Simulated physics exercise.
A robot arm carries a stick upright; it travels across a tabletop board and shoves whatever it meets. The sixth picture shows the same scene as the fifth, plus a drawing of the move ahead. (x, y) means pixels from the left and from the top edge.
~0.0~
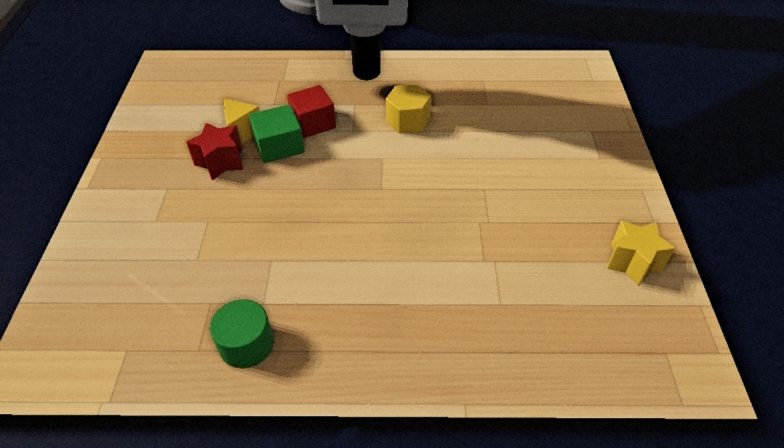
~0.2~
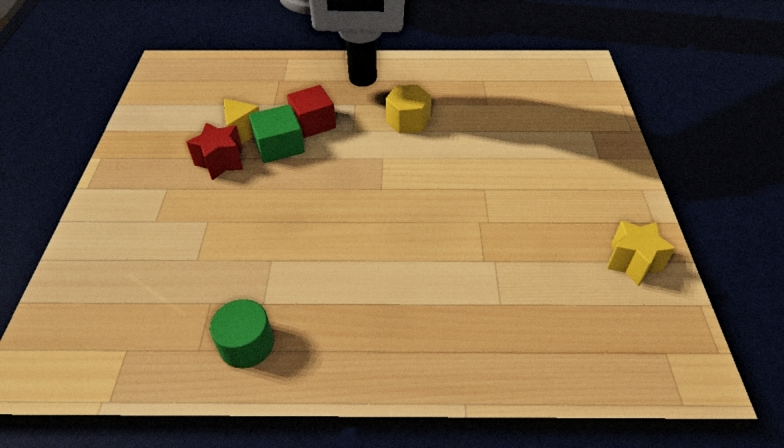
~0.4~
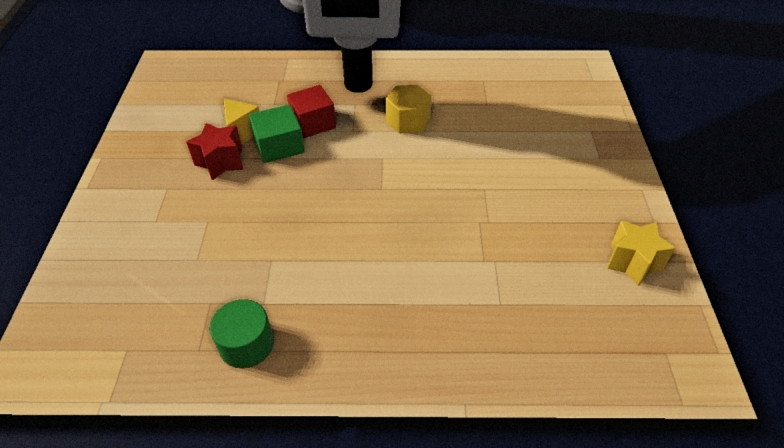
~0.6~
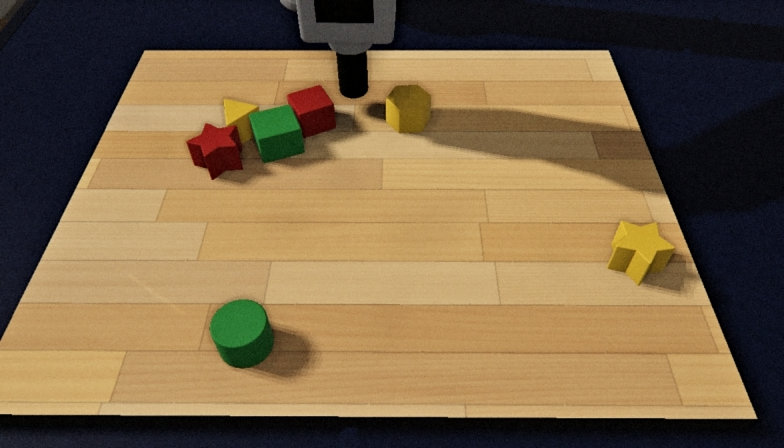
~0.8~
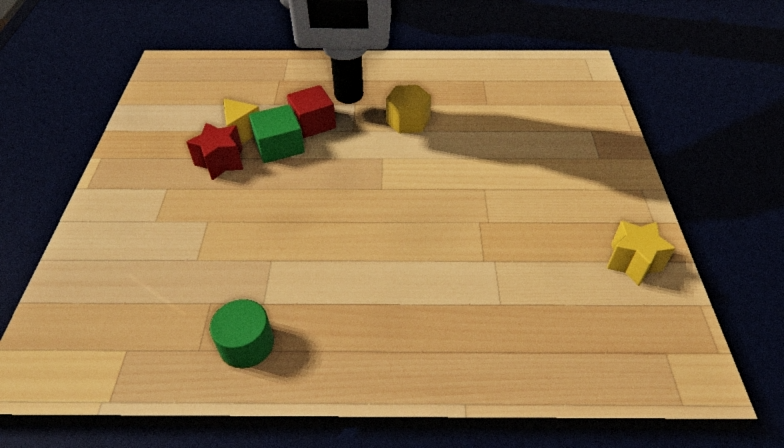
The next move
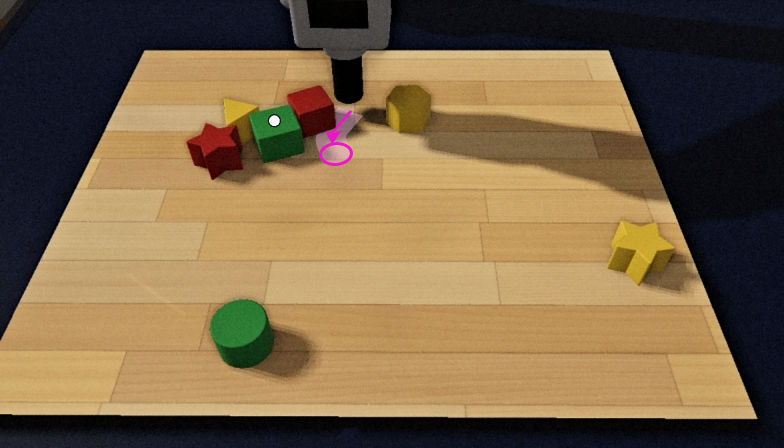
A dark stick held by a gray machine starts near the top edge of a wooden board, above the gap between a red block and a yellow hexagon. It moves slowly down and slightly left into that gap, while the red, green and yellow blocks all stay still.
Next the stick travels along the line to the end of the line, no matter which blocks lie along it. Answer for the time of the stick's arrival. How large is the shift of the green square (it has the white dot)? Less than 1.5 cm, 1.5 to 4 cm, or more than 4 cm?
Offset: 1.5 to 4 cm.
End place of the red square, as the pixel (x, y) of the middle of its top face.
It ends at (294, 110).
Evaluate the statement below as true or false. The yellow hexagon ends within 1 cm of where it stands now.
That is true.
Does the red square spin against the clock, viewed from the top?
The answer is no.
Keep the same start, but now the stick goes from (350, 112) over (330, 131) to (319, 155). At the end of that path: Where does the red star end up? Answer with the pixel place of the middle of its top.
I expect it at (193, 144).
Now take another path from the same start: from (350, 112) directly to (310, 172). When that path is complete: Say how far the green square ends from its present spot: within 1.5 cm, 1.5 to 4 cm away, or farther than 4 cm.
It moves between 1.5 and 4 cm.
The line goes from (350, 112) through (339, 125) and (331, 139) to (336, 154); the dot is on the green square.
The first path, step by step. Halfway along, stick at (331, 116); red star at (208, 140); yellow triangular block at (233, 109), turned 15° clockwise; green square at (254, 127); red square at (296, 108), turned 25° clockwise.
At the end, stick at (334, 139); red star at (206, 140); yellow triangular block at (233, 109), turned 15° clockwise; green square at (251, 128); red square at (294, 110), turned 30° clockwise; yellow hexagon unmoved.
